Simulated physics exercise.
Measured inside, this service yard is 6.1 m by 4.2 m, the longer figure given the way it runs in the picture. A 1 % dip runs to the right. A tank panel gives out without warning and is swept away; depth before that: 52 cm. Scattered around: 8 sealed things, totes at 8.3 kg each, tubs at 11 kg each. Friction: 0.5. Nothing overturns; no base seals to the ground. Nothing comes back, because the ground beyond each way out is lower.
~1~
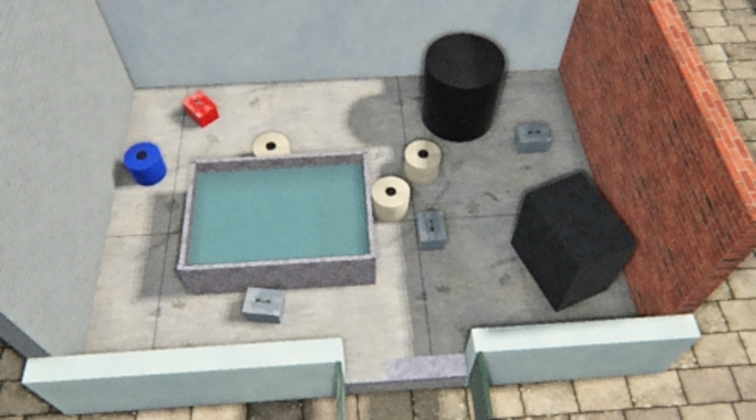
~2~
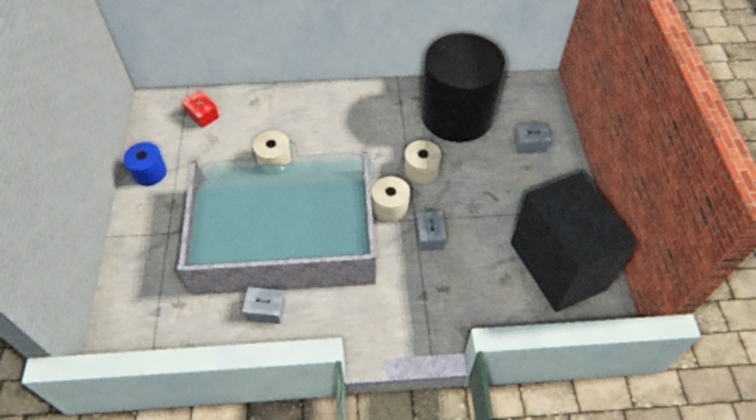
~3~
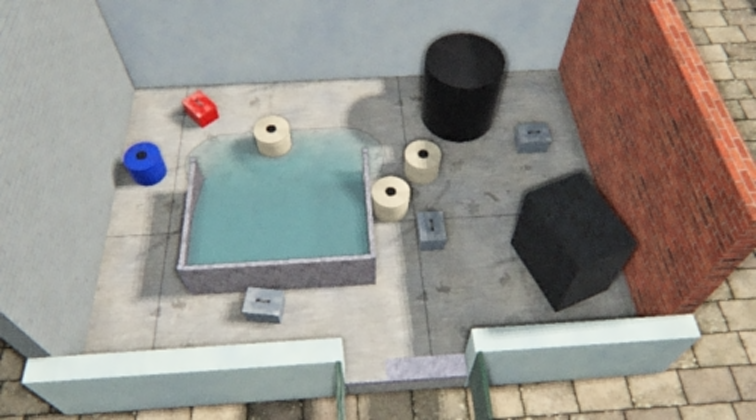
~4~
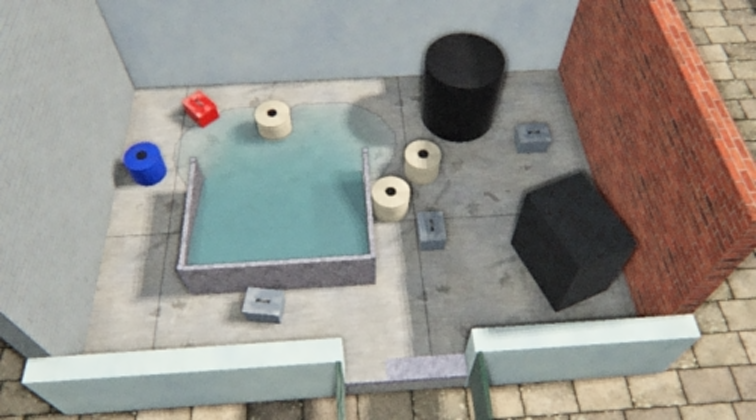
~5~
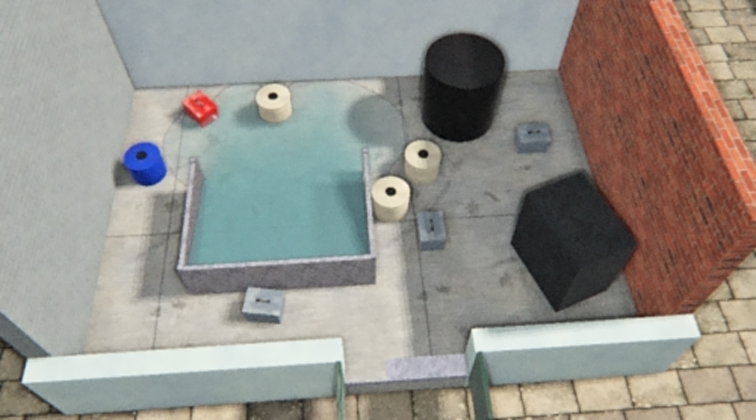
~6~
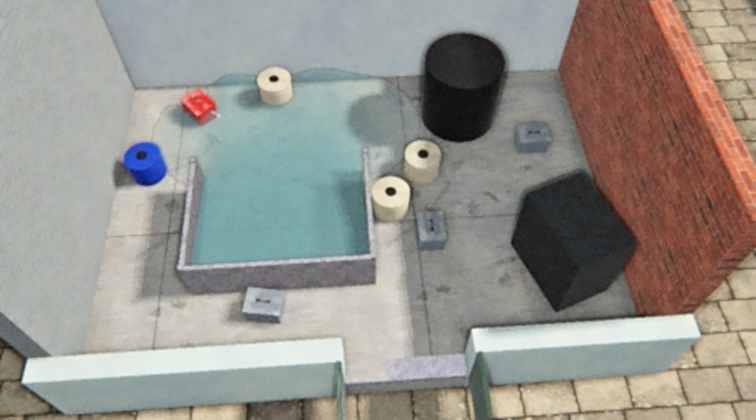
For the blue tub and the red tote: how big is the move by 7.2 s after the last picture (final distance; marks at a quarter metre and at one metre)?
At the end, blue tub: Large shift, red tote: Large shift.
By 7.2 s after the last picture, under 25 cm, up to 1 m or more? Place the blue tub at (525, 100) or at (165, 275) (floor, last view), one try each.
Run 1: It is pushed a bit. Run 2: It is pushed far off.
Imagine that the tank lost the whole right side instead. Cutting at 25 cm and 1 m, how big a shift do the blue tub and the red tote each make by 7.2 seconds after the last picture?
Then the blue tub remains roughly in place and the red tote remains roughly in place.
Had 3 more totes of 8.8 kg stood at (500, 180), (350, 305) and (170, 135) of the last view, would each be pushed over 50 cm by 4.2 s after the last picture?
Going through them in the order asked, they come out shy of the mark, shy of the mark and clear of the mark.
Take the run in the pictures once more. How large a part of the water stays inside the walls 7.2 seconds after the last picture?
About 98 per cent.
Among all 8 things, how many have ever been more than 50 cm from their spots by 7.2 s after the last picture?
The count comes to 7.
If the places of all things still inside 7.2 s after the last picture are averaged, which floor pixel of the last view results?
Centred roughly on (422, 261).
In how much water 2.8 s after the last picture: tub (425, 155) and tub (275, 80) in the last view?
Depths: Near 6 cm, then near 11 cm.
Then, 0.9 s after the last picture the blue tub is near (142, 156), 0.0 m from its start, aground; the red tote is near (145, 87), 0.8 m from its start, afloat; 0 of 8 are out; 2 afloat.
Then, 2.8 s after the last picture the blue tub is near (161, 282), 1.9 m from its start, aground; the red tote is near (129, 285), 2.8 m from its start, aground; 0 of 8 are out; 1 afloat.
Then, 4.8 s after the last picture the blue tub is near (258, 316), 2.7 m from its start, aground; the red tote is near (156, 337), 3.4 m from its start, afloat; 0 of 8 are out; 2 afloat.
Then, 7.2 s after the last picture the blue tub is near (392, 330), 3.9 m from its start, aground; the red tote is near (359, 306), 3.7 m from its start, afloat; 0 of 8 are out; 5 afloat.
